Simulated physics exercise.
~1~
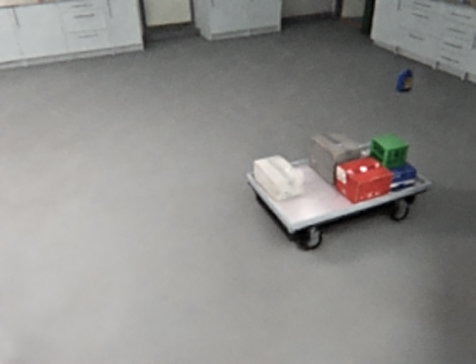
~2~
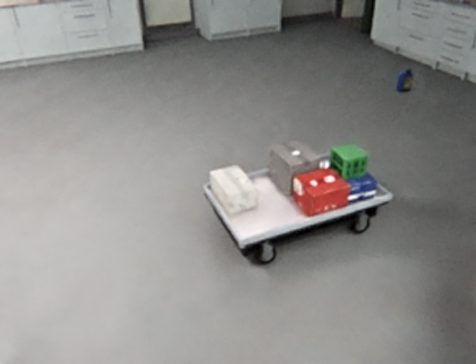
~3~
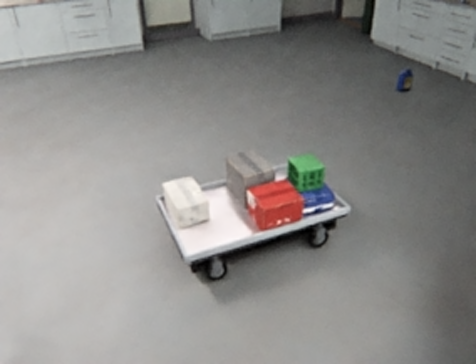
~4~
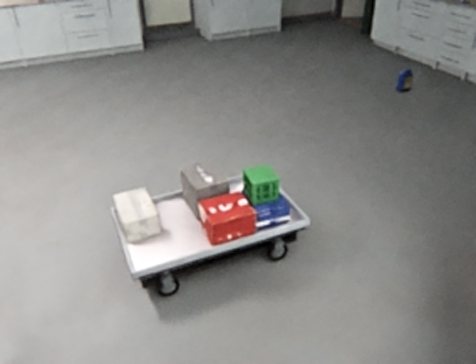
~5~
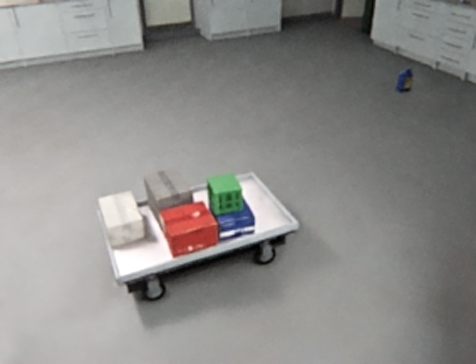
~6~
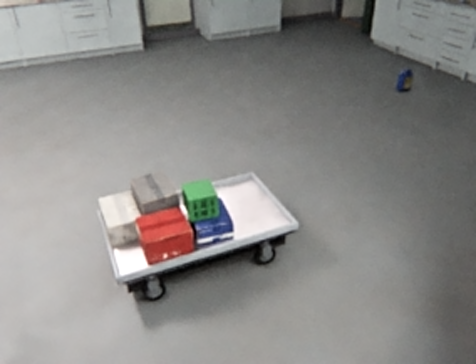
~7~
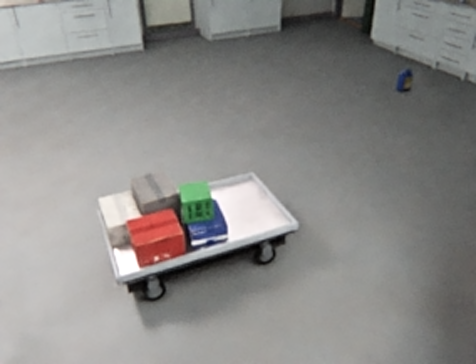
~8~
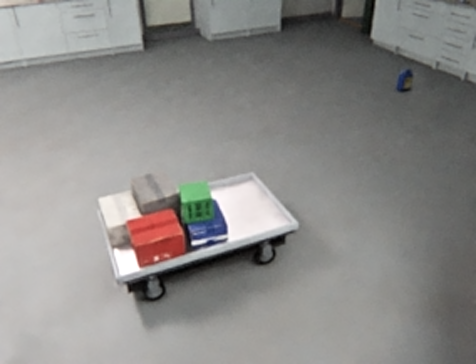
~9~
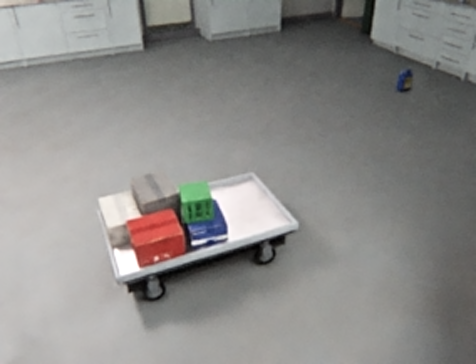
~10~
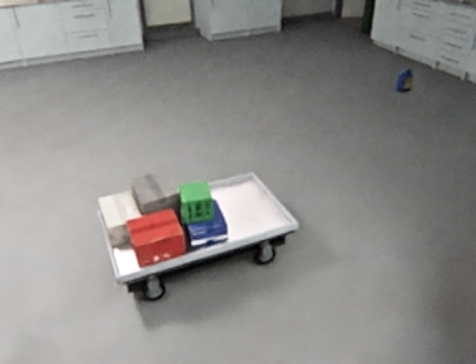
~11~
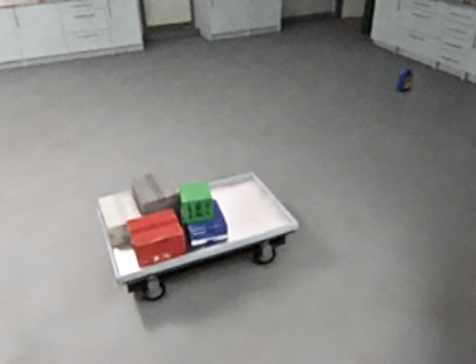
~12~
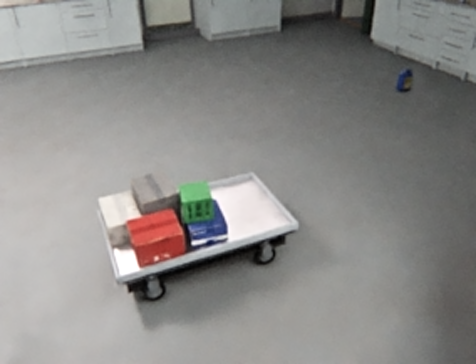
A flat cart carrying a white box, a grey box, a red parcel, a blue box and a green crate rolled left across a grey floor and stopped, and all but the white box slid left along the deck, ending bunched around it, still upright.
